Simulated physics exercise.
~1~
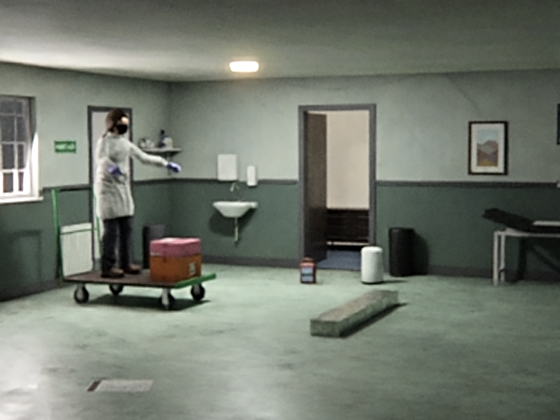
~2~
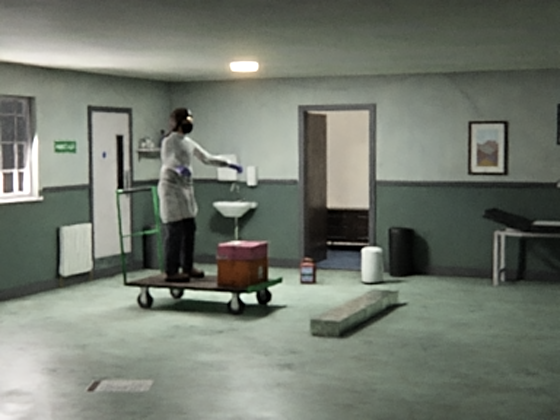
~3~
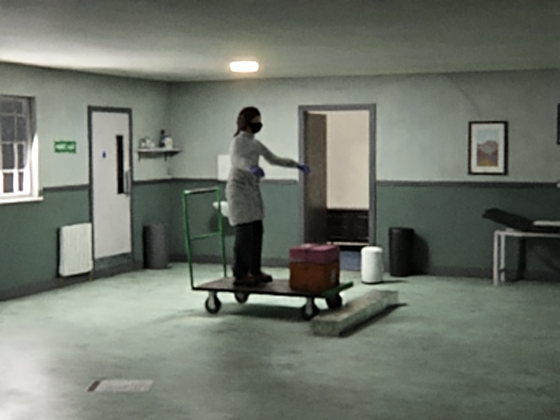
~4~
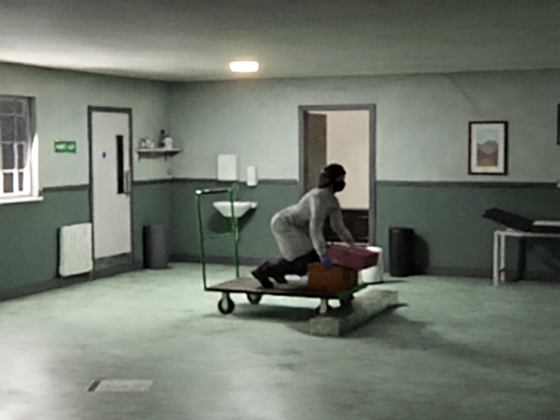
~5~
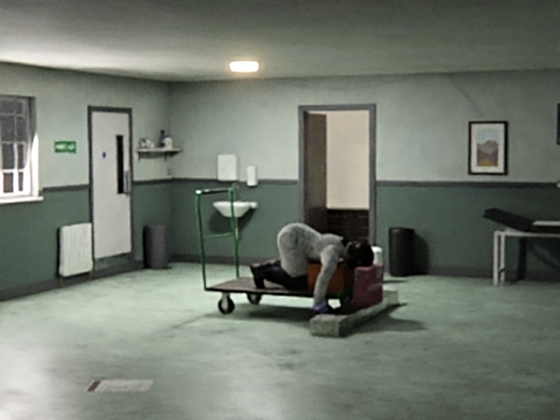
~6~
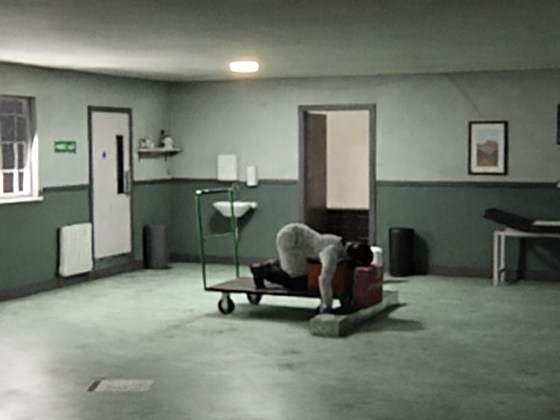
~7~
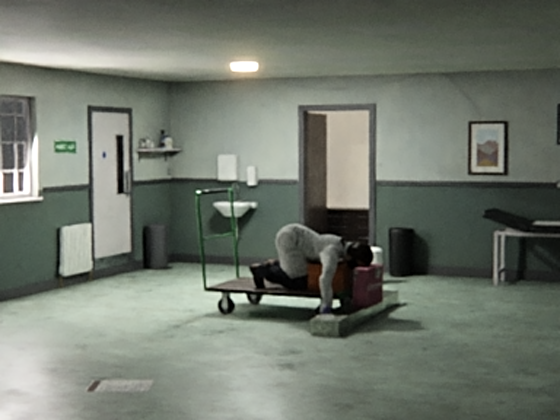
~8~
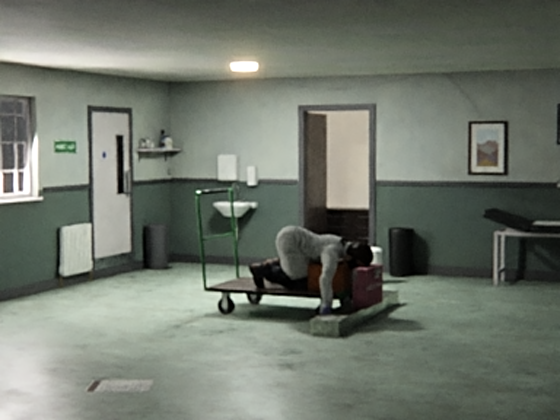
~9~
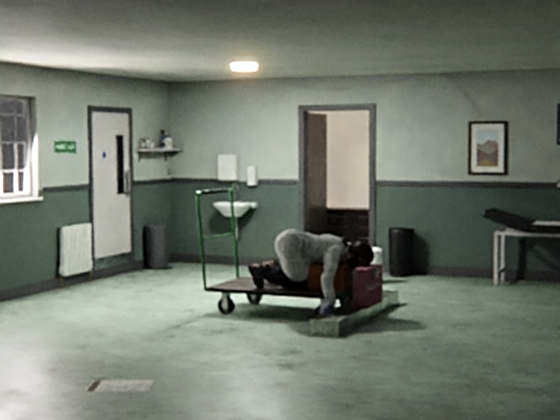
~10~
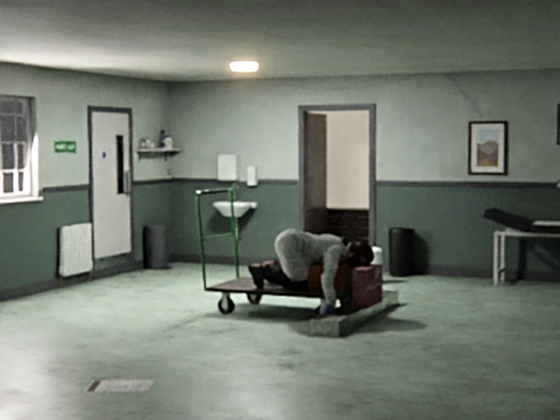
A masked worker in a pale coat and blue gloves stands on a green-handled flatbed trolley, seen from across a dim room with green and grey walls, a sink and an open doorway. A pink parcel sits on an orange carton at the front of the deck, and a low kerb lies ahead on the floor. The trolley rolls right, the worker's arm outstretched, until it halts at the kerb. The worker drops forward to the knees as the pink parcel slides ahead, tips over the front edge and settles on its side. The worker folds over the carton, arms hanging down towards the kerb, and stays there, hips above the deck.
